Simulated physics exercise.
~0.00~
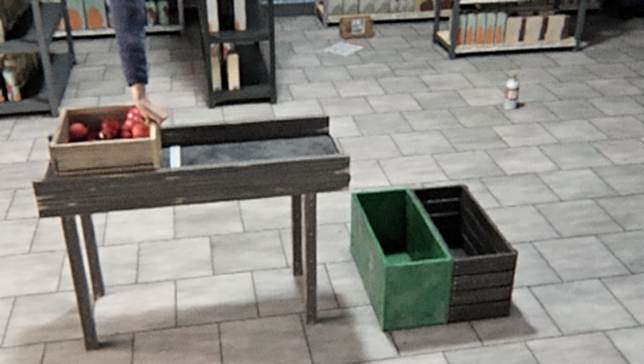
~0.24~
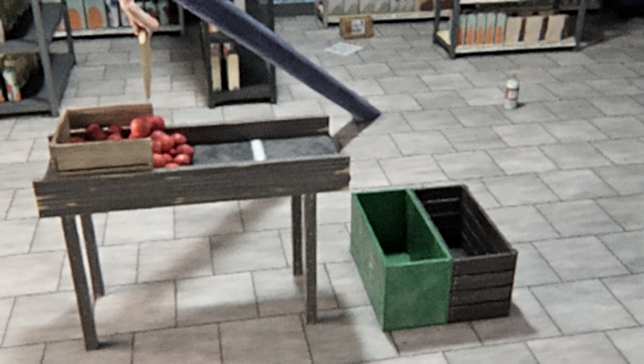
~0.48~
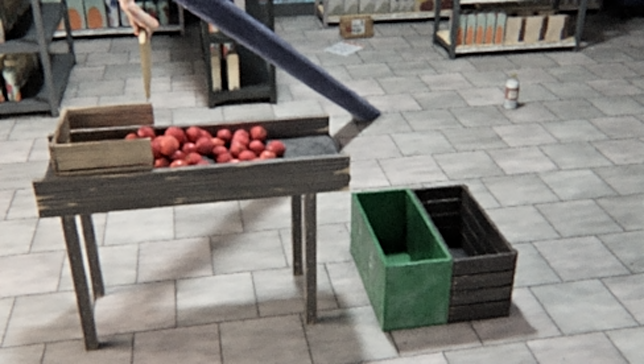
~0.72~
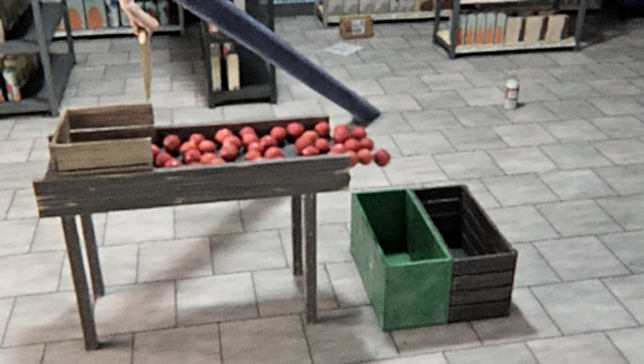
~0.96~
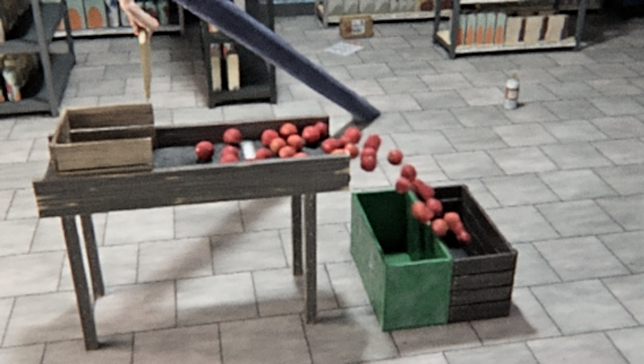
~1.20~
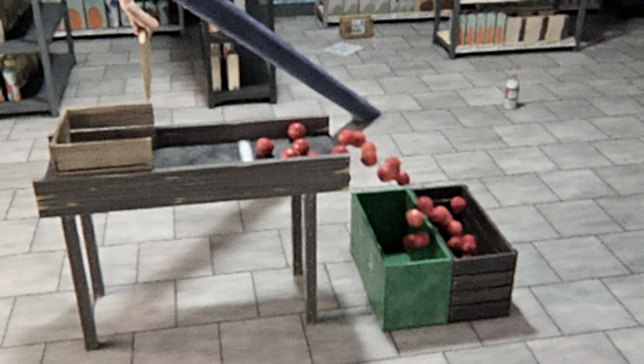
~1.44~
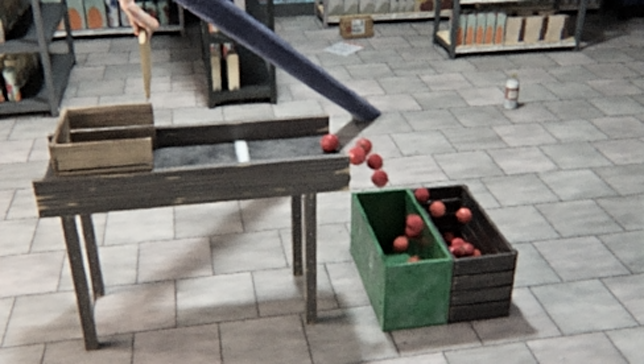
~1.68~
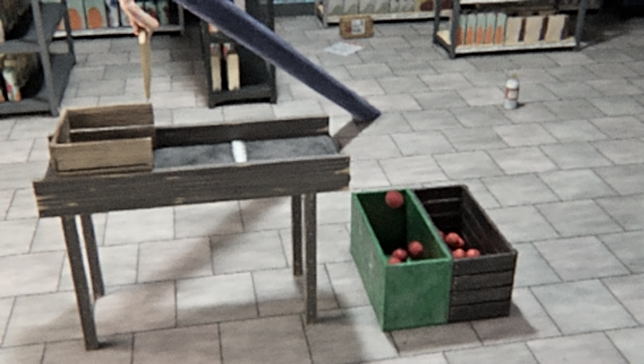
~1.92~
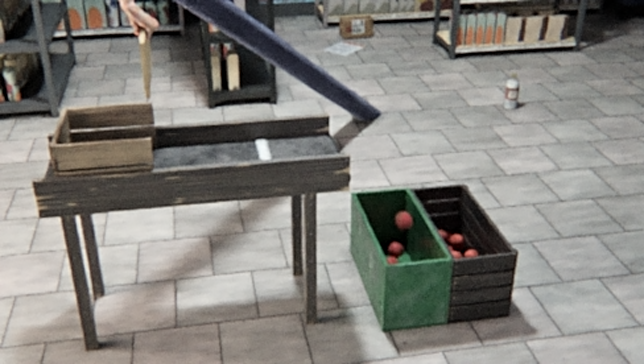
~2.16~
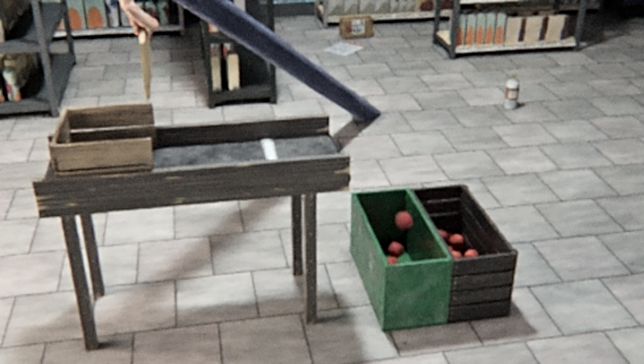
Red balls of fruit sit in a wooden pen at the left end of a dark belt table, seen from slightly above in a tiled shop with shelves behind. On the floor to the right stand a green tub and, beyond it, a black tote. A hand lifts the pen's gate, and the fruit spreads rightward along the belt as its pale stripe travels. The pieces stream off the right end, dropping first mainly into the black tote, then increasingly into the green tub. The belt empties, and fruit rests in both containers, with the pen bare.
